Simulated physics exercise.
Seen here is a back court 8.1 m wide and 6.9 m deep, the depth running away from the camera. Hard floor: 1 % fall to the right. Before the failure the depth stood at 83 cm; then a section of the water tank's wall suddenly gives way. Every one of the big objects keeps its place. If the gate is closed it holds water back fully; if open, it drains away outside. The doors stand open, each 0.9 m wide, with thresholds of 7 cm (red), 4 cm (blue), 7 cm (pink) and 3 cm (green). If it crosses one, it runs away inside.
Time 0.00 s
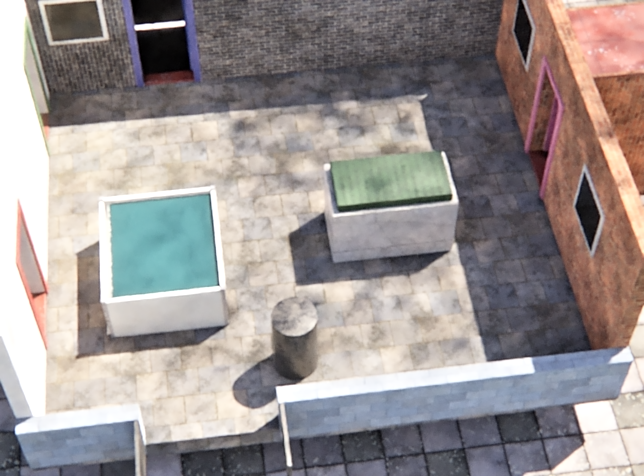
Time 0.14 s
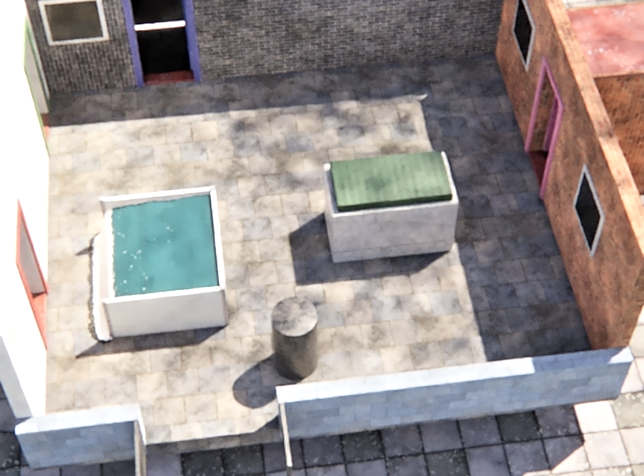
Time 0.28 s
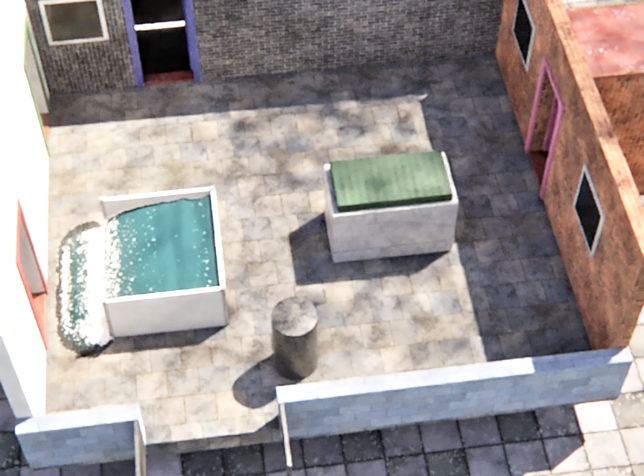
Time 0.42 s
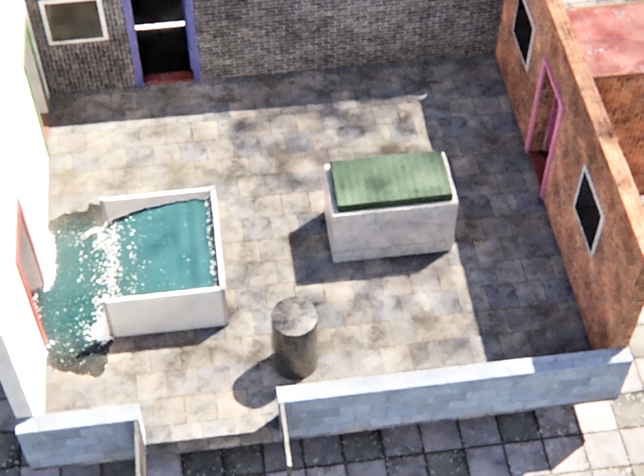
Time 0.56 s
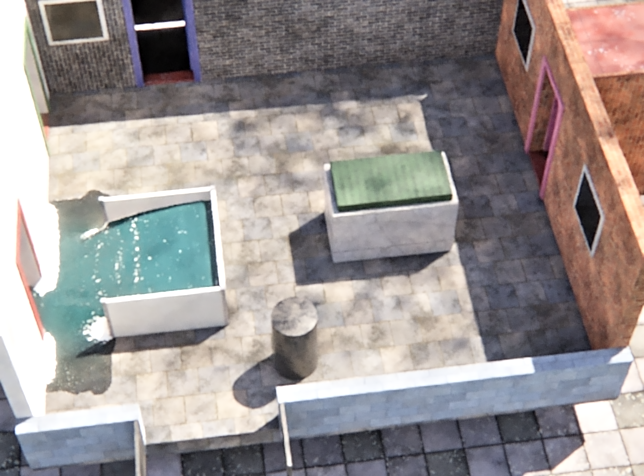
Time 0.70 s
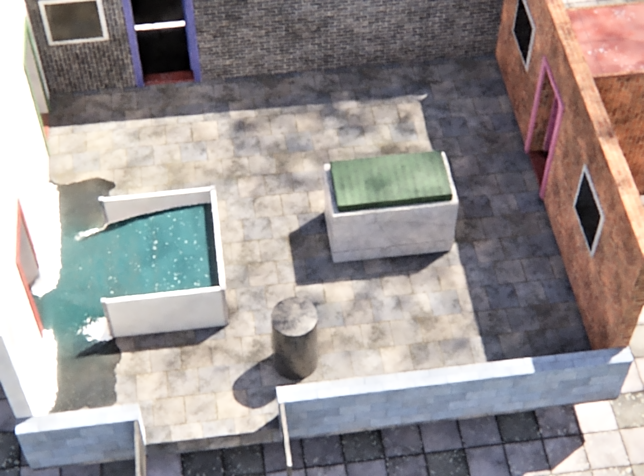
A walled courtyard held a square white tank of blue-green water, whose left side gave way, and foaming water poured out across the paving to the white wall, then spread along it.
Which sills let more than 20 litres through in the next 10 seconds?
In the next 10 seconds: The red door lets more through; the blue door lets more through; the pink door stays at or under it; the green door lets more through.
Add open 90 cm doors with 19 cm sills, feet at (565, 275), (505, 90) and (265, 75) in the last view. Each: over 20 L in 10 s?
The first one doesn't reach it, the second one doesn't reach it, and the third one doesn't reach it.
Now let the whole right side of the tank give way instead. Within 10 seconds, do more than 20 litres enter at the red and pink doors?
Outcome at red: Not exceeded; outcome at pink: Exceeded.
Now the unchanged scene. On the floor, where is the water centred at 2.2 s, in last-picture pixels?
(109, 261).
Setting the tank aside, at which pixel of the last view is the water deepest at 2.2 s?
Roughly at pixel (45, 440).
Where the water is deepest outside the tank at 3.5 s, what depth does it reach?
Around 20 centimetres.
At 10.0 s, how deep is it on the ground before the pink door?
The depth comes to around 6.5 centimetres.
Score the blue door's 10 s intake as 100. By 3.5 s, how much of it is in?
Share by then: ~ 60 %.
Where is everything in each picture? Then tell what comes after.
The first picture shows still water, 83 cm deep, in the water tank at (161, 246).
In the second picture, the front is at (108, 340), 1.0 m from the gap at (110, 271); 0.5 m2 of floor is under water; 83 cm left at the back of the water tank.
In the third picture, water pours out at (111, 275) and has run 1.3 m, to (78, 230); typically 15 cm deep outside, 80 cm at the water tank's back.
In the fourth picture, the front is at (46, 360), 1.6 m from the gap at (111, 276); 2.8 m2 of floor is under water; 73 cm left at the back of the water tank.
In the fifth picture, the front is at (46, 388), 2.0 m from the gap at (111, 277); 3.4 m2 of floor is under water; 71 cm left at the back of the water tank.
In the sixth picture, water pours out at (112, 277) and has run 2.4 m, to a hidden place; typically 19 cm deep outside, 65 cm at the water tank's back.
After 1.4 s water covers 15 % of the floor and is deepest (48 cm) near (47, 275); red door 43 cm at the sill, 360 L in, blue door not reached, pink door not reached, green door 4 cm at the sill, 0 L in.
After 2.2 s water covers 25 % of the floor and is deepest (38 cm) near (45, 440); red door 28 cm at the sill, 561 L in, blue door 11 cm at the sill, 2 L in, pink door not reached, green door 6 cm at the sill, 1 L in.
After 3.5 s water covers 35 % of the floor and is deepest (20 cm) near (45, 440); red door 15 cm at the sill, 658 L in, blue door 10 cm at the sill, 41 L in, pink door not reached, green door 7 cm at the sill, 7 L in.
After 6.0 s water covers 75 % of the floor and is deepest (10 cm) near (47, 294); red door 10 cm at the sill, 682 L in, blue door 5 cm at the sill, 65 L in, pink door not reached, green door 5 cm at the sill, 30 L in.
After 10.0 s water covers 85 % of the floor and is deepest (8 cm) near (550, 242); red door 4 cm at the sill, 687 L in, blue door 4 cm at the sill, 67 L in, pink door 7 cm at the sill, 0 L in, green door 3 cm at the sill, 40 L in.
